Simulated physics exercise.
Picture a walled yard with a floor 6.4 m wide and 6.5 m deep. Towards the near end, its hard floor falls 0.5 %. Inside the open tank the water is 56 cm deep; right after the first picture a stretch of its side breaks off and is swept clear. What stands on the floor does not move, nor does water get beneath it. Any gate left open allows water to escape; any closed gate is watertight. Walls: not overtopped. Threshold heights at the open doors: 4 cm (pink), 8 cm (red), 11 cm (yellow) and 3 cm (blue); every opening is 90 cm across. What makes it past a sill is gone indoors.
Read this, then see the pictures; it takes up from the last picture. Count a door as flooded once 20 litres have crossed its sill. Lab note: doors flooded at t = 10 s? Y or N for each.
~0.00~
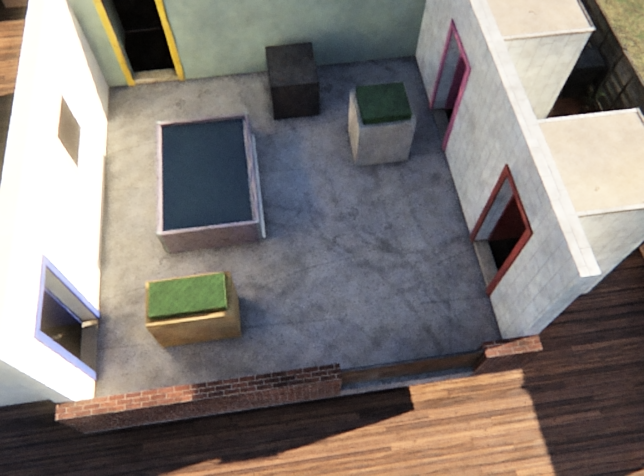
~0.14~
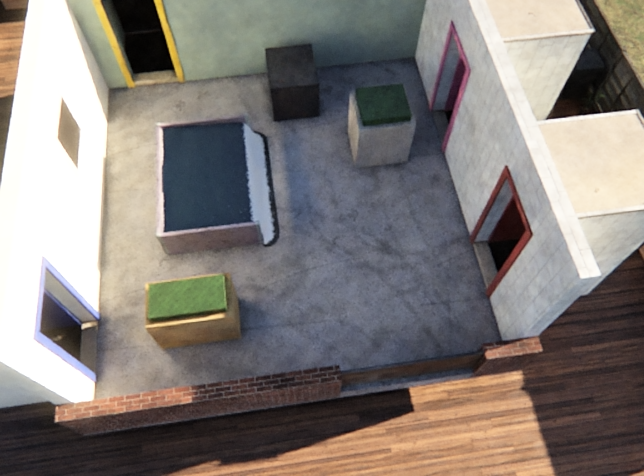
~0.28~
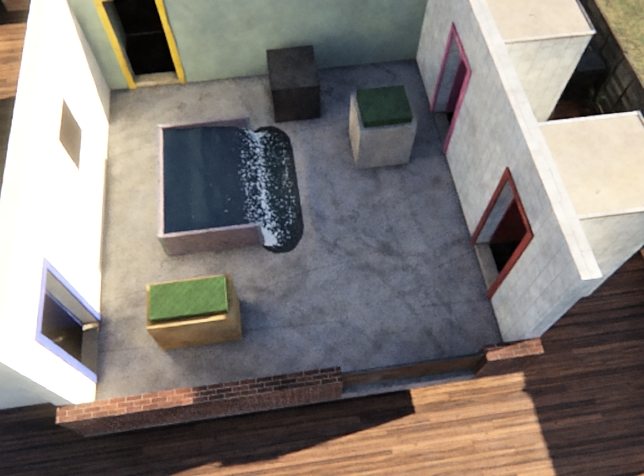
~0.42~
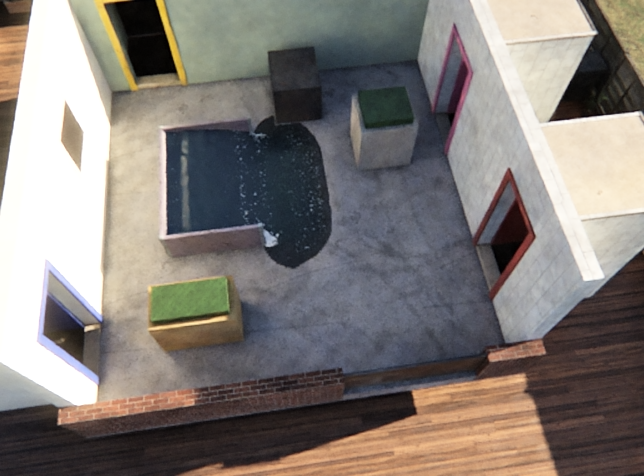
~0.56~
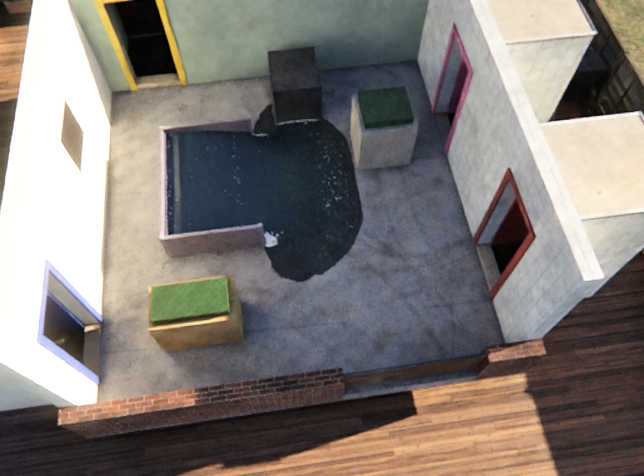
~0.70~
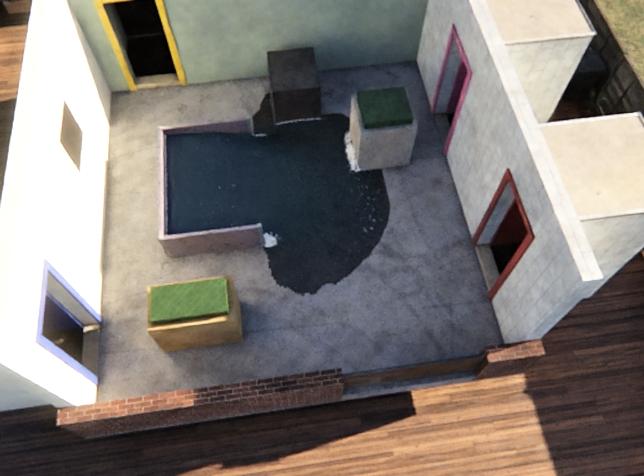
Pink door: Above the limit; red door: Above the limit; yellow door: Beneath the limit; blue door: Above the limit.
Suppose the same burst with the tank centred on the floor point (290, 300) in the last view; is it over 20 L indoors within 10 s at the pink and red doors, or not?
Lab note: Pink door limit exceeded; red door limit exceeded.
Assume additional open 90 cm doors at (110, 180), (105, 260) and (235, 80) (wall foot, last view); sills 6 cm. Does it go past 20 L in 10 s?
Check each in turn: The first fails, the second fails, the third fails.
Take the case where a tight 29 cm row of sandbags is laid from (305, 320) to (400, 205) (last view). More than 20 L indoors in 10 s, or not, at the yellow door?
Result at yellow: Limit not reached.
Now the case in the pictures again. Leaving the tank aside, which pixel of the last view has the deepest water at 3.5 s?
Close to (503, 356).
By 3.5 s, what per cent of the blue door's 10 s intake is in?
That works out near 0%.
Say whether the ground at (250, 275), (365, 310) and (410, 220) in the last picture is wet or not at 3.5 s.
Untouched, soaked, soaked.
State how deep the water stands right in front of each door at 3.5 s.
Pink 5 cm, red 14 cm, yellow 0 cm, blue 0 cm.
After 1.4 s water covers 35 % of the floor and is deepest (35 cm) near (349, 166); pink door not reached, red door not reached, yellow door not reached, blue door not reached.
After 2.2 s water covers 50 % of the floor and is deepest (29 cm) near (452, 221); pink door 9 cm at the sill, 1 L in, red door 17 cm at the sill, 5 L in, yellow door not reached, blue door not reached.
After 3.5 s water covers 50 % of the floor and is deepest (30 cm) near (503, 356); pink door 5 cm at the sill, 9 L in, red door 14 cm at the sill, 43 L in, yellow door not reached, blue door not reached.
After 6.0 s water covers 80 % of the floor and is deepest (12 cm) near (248, 336); pink door 9 cm at the sill, 35 L in, red door 11 cm at the sill, 66 L in, yellow door 2 cm at the sill, 0 L in, blue door not reached.
After 10.0 s water covers 95 % of the floor and is deepest (11 cm) near (109, 413); pink door 6 cm at the sill, 64 L in, red door 6 cm at the sill, 71 L in, yellow door 2 cm at the sill, 0 L in, blue door 7 cm at the sill, 38 L in.
